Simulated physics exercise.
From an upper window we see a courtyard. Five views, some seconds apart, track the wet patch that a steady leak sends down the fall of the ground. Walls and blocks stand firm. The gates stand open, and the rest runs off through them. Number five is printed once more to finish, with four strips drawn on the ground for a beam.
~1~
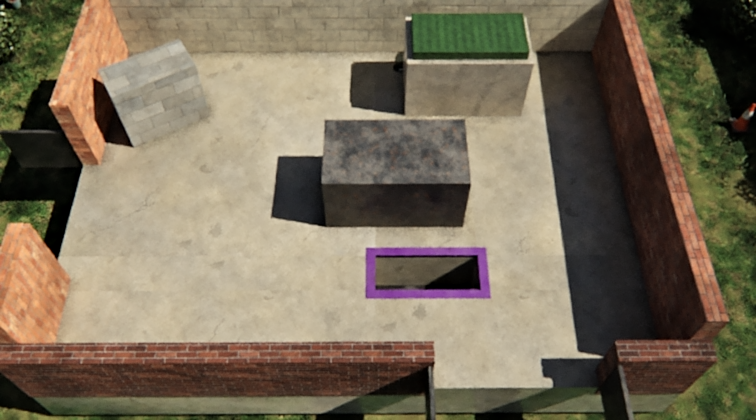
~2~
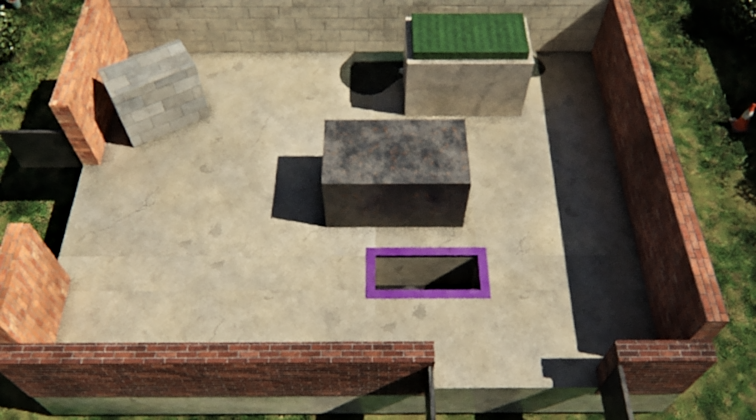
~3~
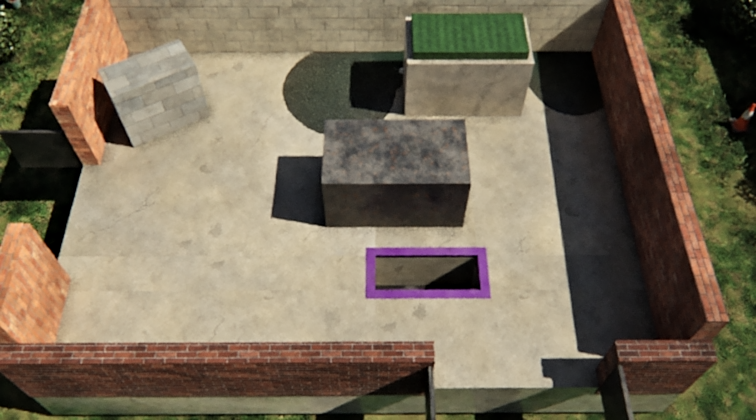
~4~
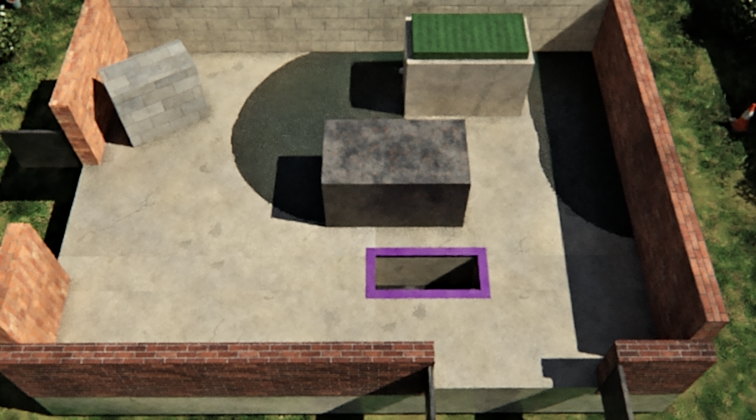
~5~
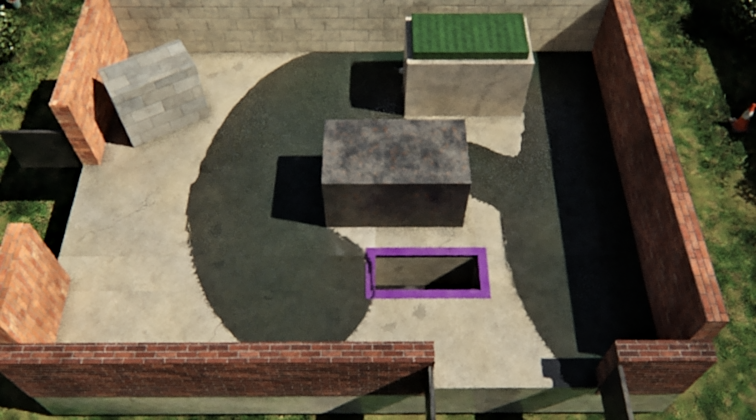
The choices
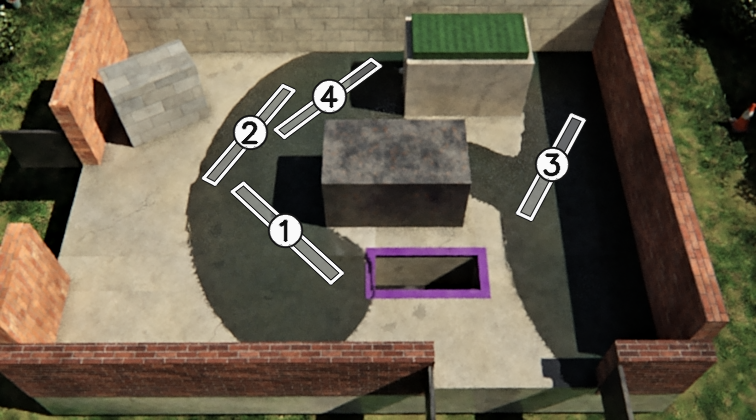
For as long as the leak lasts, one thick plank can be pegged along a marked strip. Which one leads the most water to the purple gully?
Choose 1.
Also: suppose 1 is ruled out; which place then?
Here it is place 3.
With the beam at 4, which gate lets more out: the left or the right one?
The right one.
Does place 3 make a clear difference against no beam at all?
Yes, it helps clearly.
In white, 1 from (238, 187) to (336, 277); 2 from (209, 181) to (288, 88); 3 from (524, 216) to (577, 117); 4 from (279, 133) to (375, 62).
For place 1, about 30 % of the stream goes into the purple gully, about 66 % out by the gates.
For place 2, about 4 % of the stream goes into the purple gully, about 92 % out by the gates.
For place 3, about 12 % of the stream goes into the purple gully, about 85 % out by the gates.
For place 4, about 4 % of the stream goes into the purple gully, about 93 % out by the gates.
